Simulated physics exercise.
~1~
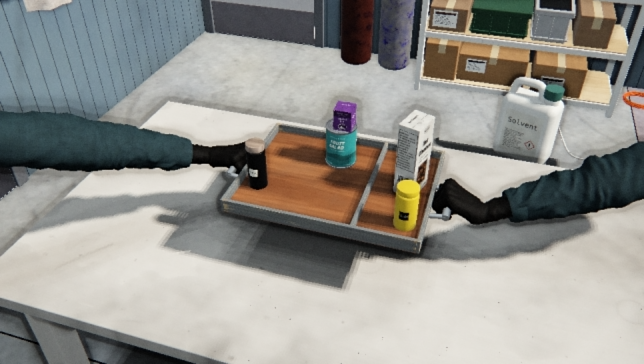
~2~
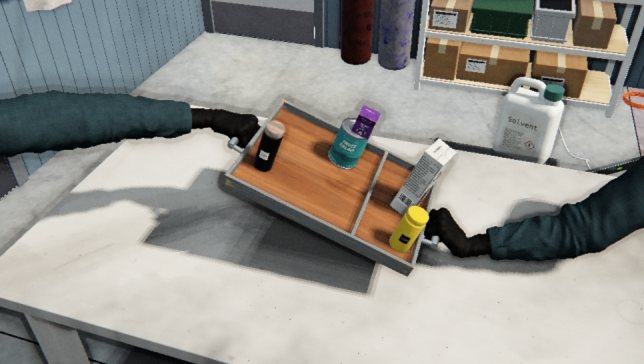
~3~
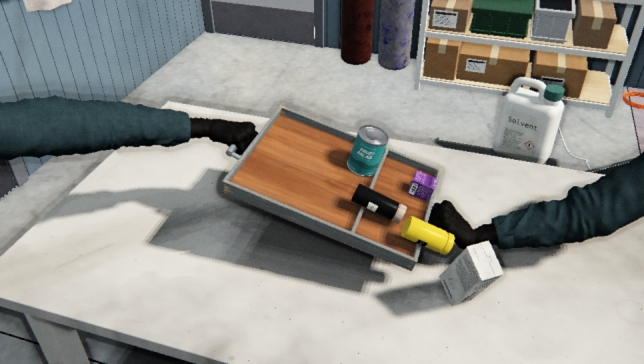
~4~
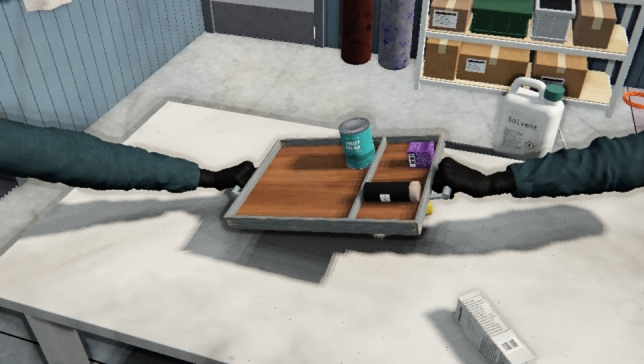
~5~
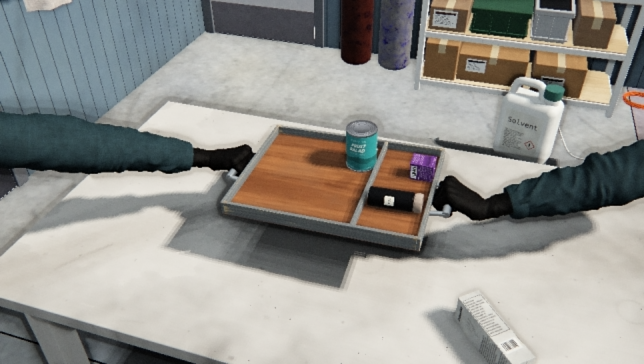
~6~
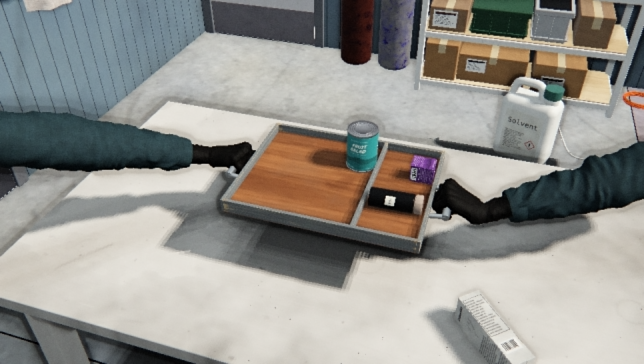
A tray held by two gloved hands tips down to the right, spilling the white carton onto the table and toppling the purple carton and black shaker; the yellow shaker also leaves the tray before it levels, with the turquoise tin still upright.
